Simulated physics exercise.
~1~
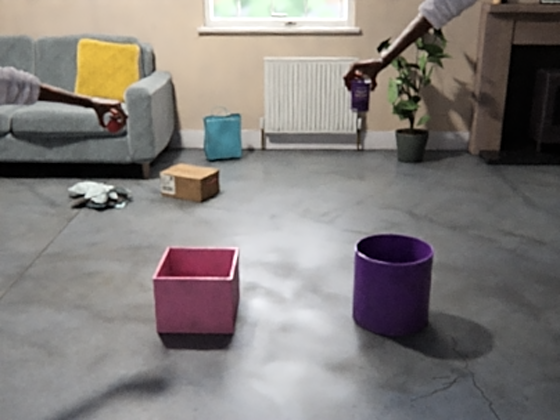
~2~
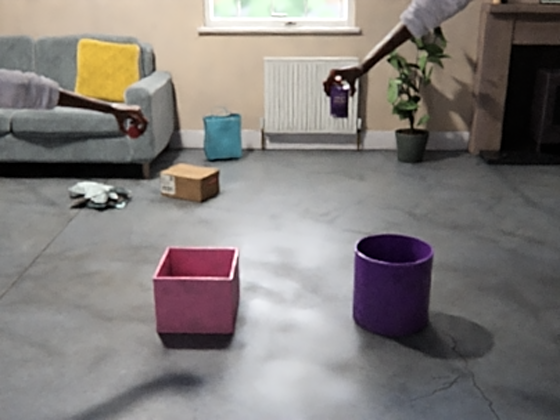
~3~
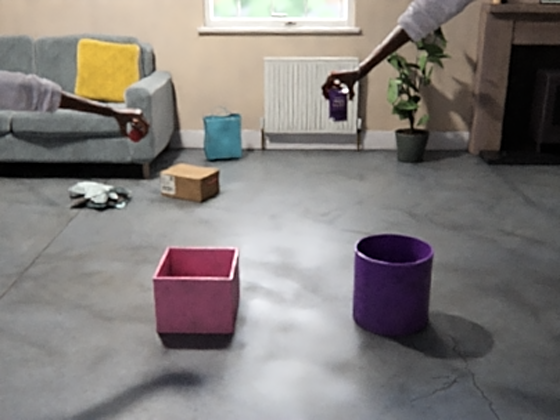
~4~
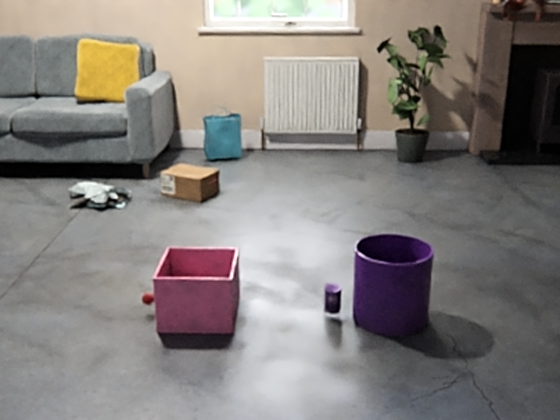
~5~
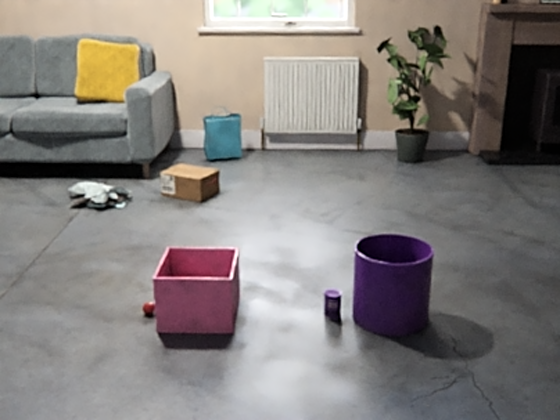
In a living room, two hands drop a tomato and purple tin beside their containers.
